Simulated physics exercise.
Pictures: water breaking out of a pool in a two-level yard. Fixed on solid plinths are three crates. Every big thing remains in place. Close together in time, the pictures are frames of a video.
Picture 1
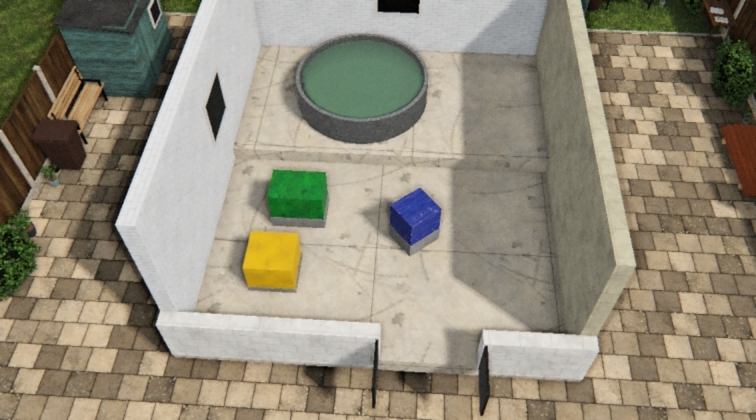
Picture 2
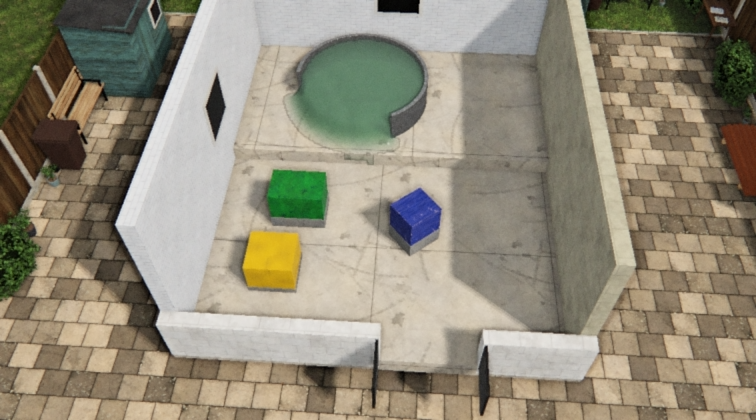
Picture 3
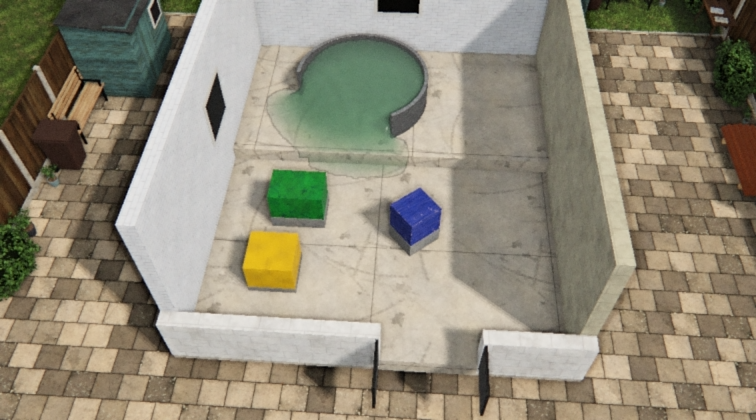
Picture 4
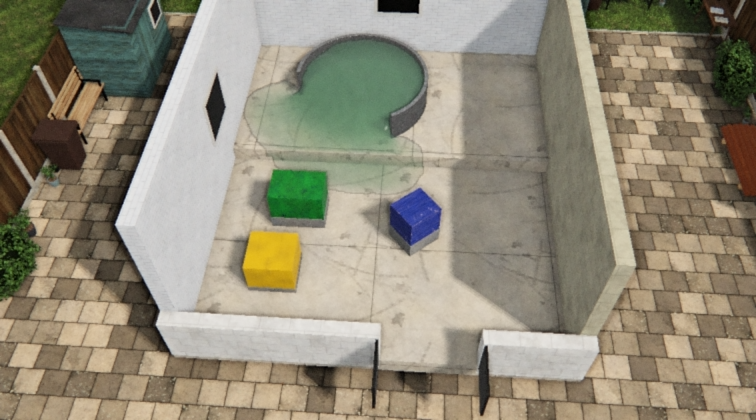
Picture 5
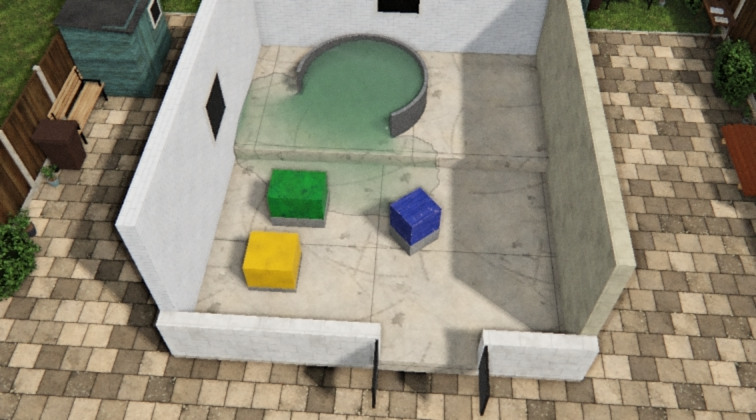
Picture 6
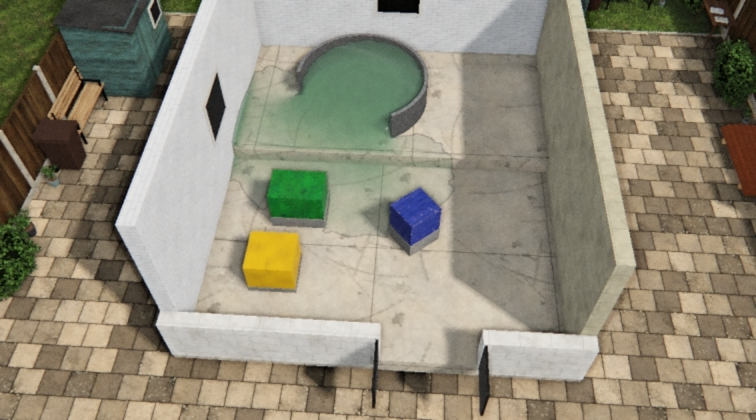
A round tank opens at its front and green water spreads across the yard toward the blocks.
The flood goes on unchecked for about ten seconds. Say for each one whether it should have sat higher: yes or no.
Yellow crate - yes; green crate - yes; blue crate - no.
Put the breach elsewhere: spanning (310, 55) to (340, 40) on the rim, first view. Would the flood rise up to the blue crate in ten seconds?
As far as I can tell, the blue one stays clear.
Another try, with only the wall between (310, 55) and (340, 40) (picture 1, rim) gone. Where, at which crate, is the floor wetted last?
Answer: The blue-painted one.
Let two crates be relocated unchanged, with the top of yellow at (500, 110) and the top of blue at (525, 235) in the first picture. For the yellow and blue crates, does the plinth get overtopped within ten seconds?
The yellow crate stays clear, while the blue crate stays clear.
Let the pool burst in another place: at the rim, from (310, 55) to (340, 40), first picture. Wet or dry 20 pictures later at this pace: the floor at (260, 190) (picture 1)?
Short version: Swamped.
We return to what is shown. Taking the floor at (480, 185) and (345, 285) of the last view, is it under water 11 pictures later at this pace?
Taking the two points in turn, the first is spared and the second is waterlogged.
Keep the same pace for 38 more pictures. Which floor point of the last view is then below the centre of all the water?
That comes out near (344, 212).
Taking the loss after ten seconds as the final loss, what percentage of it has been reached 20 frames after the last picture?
Something close to 15 percent by that point.
A moment on, water covers 35 % of the floor; the yellow crate not reached, the green crate water round its plinth, the blue crate water round its plinth.
Next, water covers 50 % of the floor; the yellow crate water round its plinth, the green crate water round its plinth, the blue crate water round its plinth.
Then, water covers 60 % of the floor; the yellow crate water round its plinth, the green crate water round its plinth, the blue crate water round its plinth.
Later, water covers 80 % of the floor; the yellow crate water round its plinth, the green crate water round its plinth, the blue crate water round its plinth.
In the end, water covers 75 % of the floor; the yellow crate was topped, the green crate was topped, the blue crate stayed above the water.
